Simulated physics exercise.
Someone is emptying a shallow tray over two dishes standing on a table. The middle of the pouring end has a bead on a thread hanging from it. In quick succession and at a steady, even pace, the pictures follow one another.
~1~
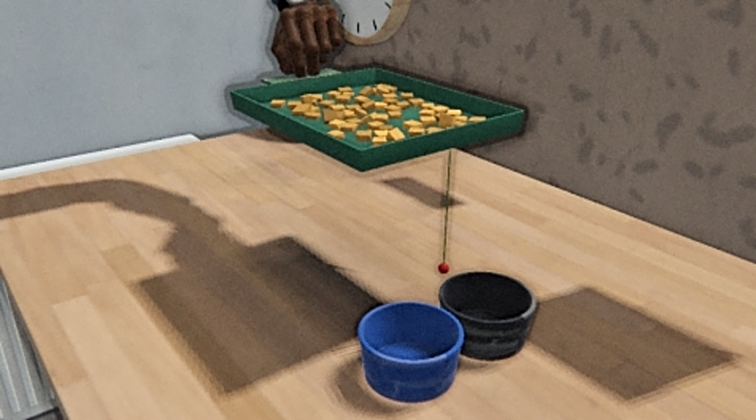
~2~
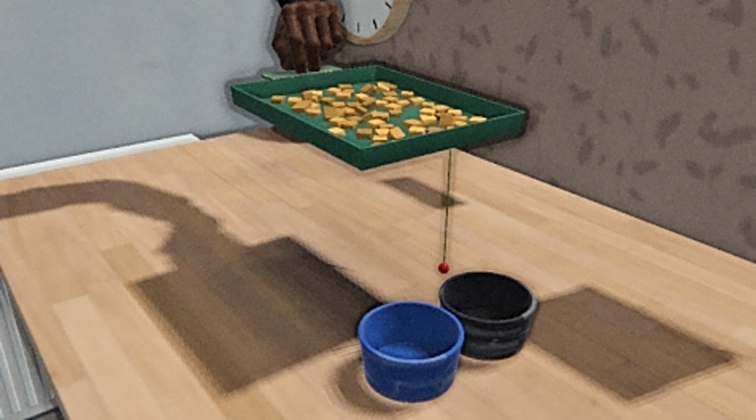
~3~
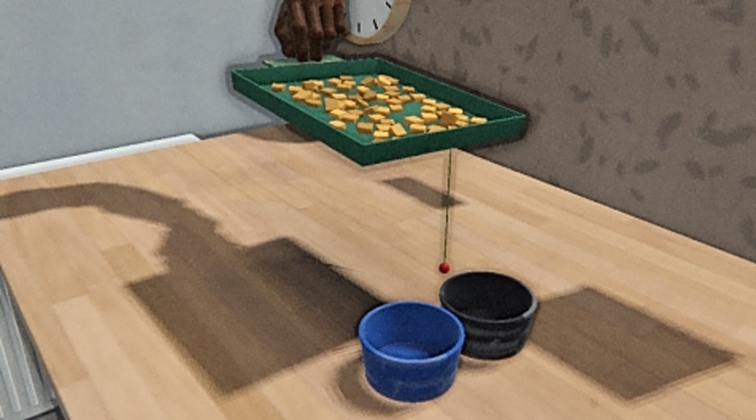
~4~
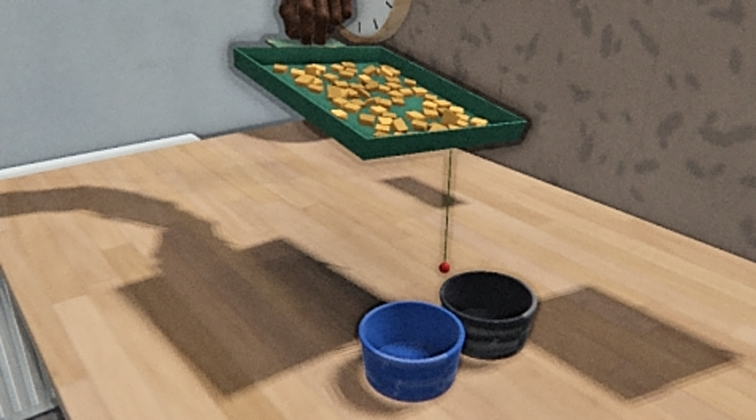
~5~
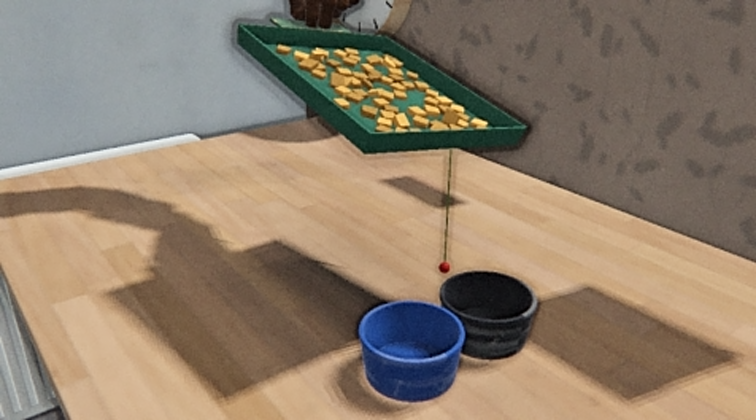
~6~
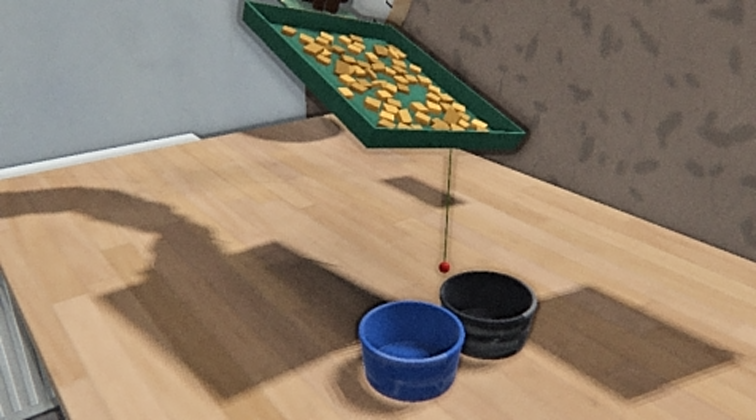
A shallow green tray of small golden squares, held by a dark hand above a blue dish and a black one, started almost level, then its far end rose steadily, slanting it toward the right.
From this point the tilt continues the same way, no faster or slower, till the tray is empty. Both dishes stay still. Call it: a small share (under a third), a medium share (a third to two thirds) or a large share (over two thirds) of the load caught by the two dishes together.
Small.
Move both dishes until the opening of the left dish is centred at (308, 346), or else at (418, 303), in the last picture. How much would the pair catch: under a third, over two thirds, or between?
The two tries give, in order: Under a third; between a third and two thirds.
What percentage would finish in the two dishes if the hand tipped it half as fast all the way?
Around 0 in every hundred.
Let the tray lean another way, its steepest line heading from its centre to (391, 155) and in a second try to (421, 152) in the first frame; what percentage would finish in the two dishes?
The first comes to 60 %, while the second comes to 80 %.
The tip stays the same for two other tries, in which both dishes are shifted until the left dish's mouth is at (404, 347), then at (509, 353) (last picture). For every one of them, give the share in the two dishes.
Approximately 0 percent, followed by approximately 0 percent.
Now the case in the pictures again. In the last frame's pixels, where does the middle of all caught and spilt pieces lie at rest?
Close to (502, 293) in the last view.
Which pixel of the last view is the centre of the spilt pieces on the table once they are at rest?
It's centred close to pixel (503, 286).
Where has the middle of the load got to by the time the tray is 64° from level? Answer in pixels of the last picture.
The middle of the pieces lands at roughly (463, 94).
Soon after the last picture, tray tipped steeply; all on the tray.
A little later, tray tipped past a quarter turn; nearly all on the tray; a small part outside both.
Later still, tray tipped past a quarter turn; a small part in the right dish; most outside both.
At rest, tray tipped past a quarter turn; none in the left dish; a small part in the right dish; most outside both.
